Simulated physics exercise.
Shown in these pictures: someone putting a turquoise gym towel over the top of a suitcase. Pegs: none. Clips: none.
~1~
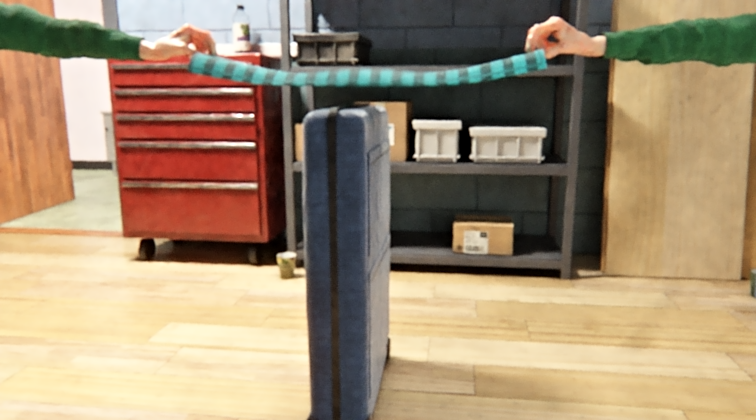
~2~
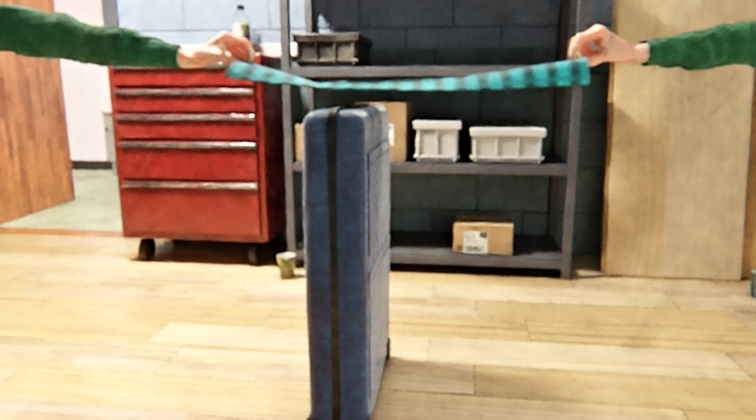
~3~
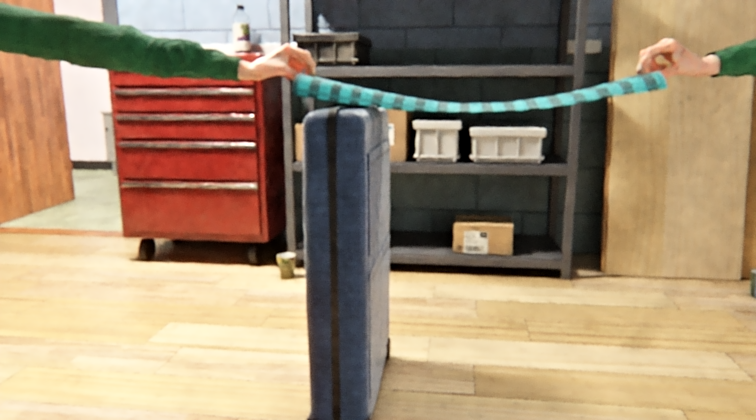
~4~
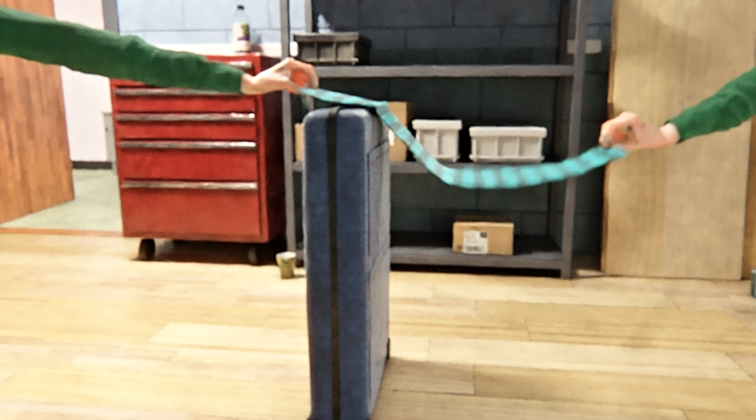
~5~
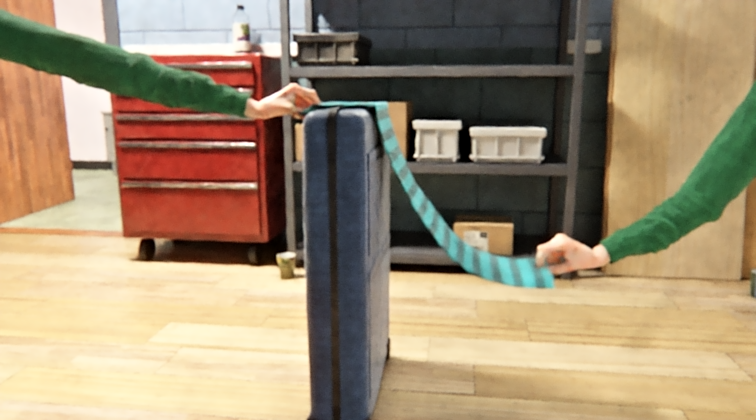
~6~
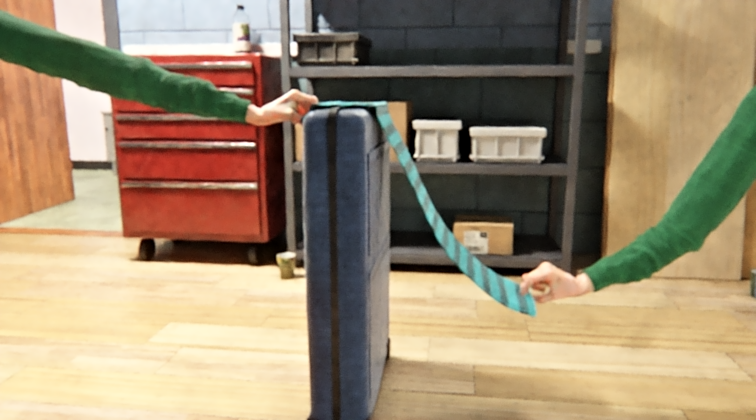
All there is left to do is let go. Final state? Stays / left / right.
It comes off to the right.
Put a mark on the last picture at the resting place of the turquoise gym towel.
Its resting place is (425, 397).
Then, 0.32 s past the final frame, gym towel sliding right.
Then, 0.60 s past the final frame, gym towel in a heap on the floor near (423, 393).
When it is over, gym towel in a heap on the floor near (425, 397). The turquoise gym towel goes down on the right side.
